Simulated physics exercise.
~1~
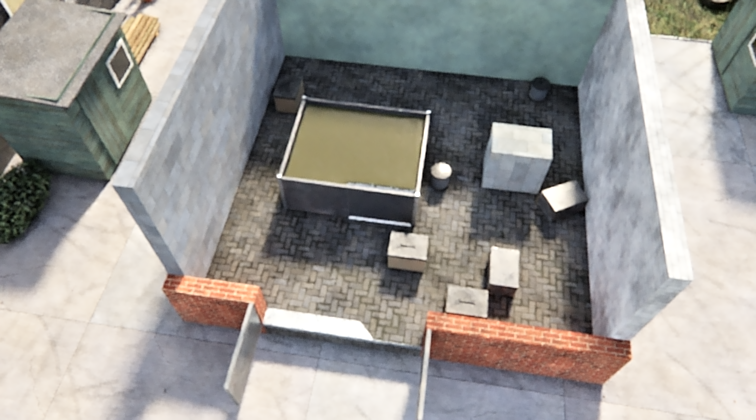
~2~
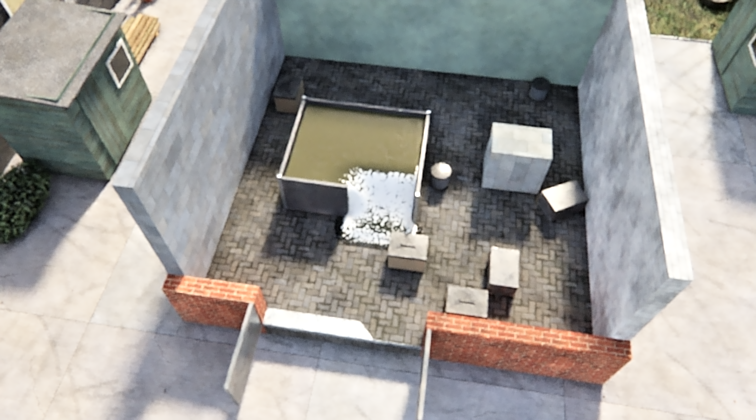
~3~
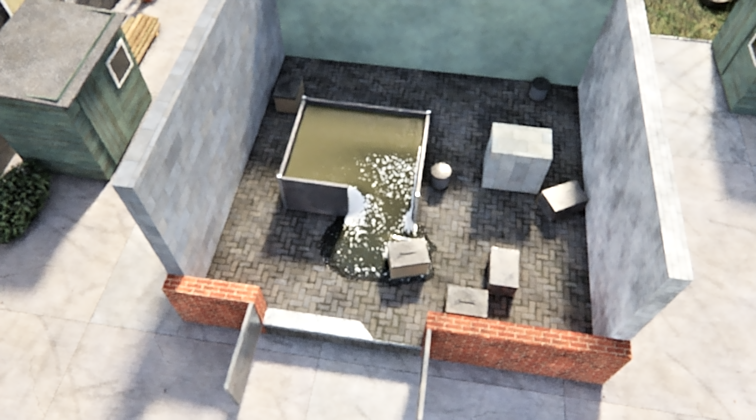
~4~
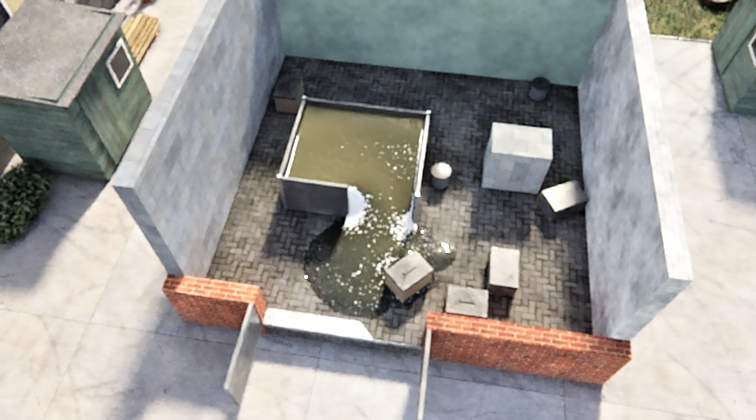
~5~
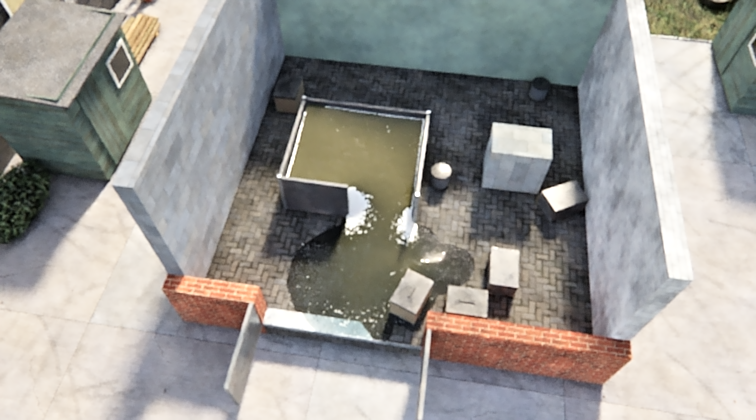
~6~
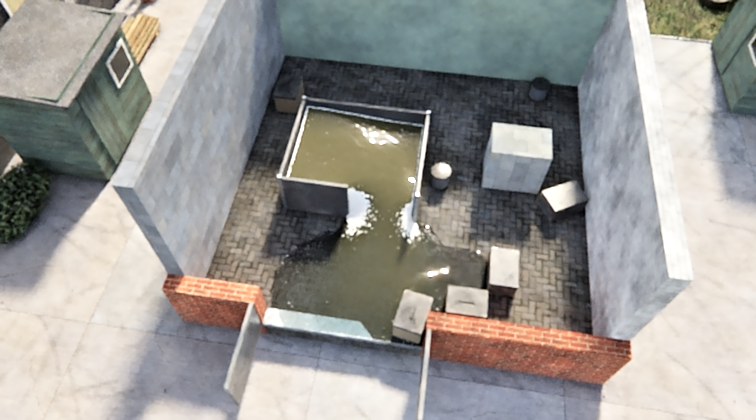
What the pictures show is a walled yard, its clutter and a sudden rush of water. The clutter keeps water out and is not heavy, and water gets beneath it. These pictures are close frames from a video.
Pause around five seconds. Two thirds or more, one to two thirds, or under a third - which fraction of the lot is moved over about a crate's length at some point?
The fraction moved that far is one to two thirds.
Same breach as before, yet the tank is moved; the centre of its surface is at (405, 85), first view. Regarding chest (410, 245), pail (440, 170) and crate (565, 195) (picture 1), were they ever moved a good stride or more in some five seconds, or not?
One after the other: That far or more, swept aside, moved that far.
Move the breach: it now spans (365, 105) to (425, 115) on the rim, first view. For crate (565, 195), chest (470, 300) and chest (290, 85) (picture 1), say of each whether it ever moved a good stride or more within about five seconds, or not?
Went past that, fell short, went past that.
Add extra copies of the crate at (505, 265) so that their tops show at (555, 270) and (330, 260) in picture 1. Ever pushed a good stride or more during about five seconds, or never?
Displaced, displaced.
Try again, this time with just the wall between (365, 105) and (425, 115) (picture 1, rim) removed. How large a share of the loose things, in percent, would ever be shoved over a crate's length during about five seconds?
Near 50 %.
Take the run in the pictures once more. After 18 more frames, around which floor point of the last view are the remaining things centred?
Centre of the remaining clutter: Around (483, 165).
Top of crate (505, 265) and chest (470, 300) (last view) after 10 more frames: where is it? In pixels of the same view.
Estimated positions: (532, 263) and (578, 287), approximately.
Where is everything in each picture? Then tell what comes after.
The first picture shows a chest at (409, 245) rests on the ground; a pail is out of sight; 0 of 8 have shifted.
The second picture shows a chest at (409, 245), on the bottom; a pail is out of sight; 0 of 8 have shifted.
The third picture shows a chest at (408, 252), on the bottom, close to its start; a pail is out of sight; 1 of 8 have shifted.
The fourth picture shows a chest at (410, 270) rests on the ground, a stride from its start; a pail is out of sight; 1 of 8 have shifted.
The fifth picture shows a chest at (412, 291), on the bottom, a stride from its start; a pail is out of sight; 1 of 8 have shifted.
The sixth picture shows a chest at (413, 311), on the bottom, a stride from its start; a pail is out of sight; 1 of 8 have shifted.
A moment on, 1 of 8 are well off their spots; 0 afloat.
Next, 2 of 8 are well off their spots; 1 afloat.
Later, 2 of 8 are well off their spots; 0 afloat.
In the end, 4 of 8 are well off their spots, and 4 have been at some point; 1 afloat.
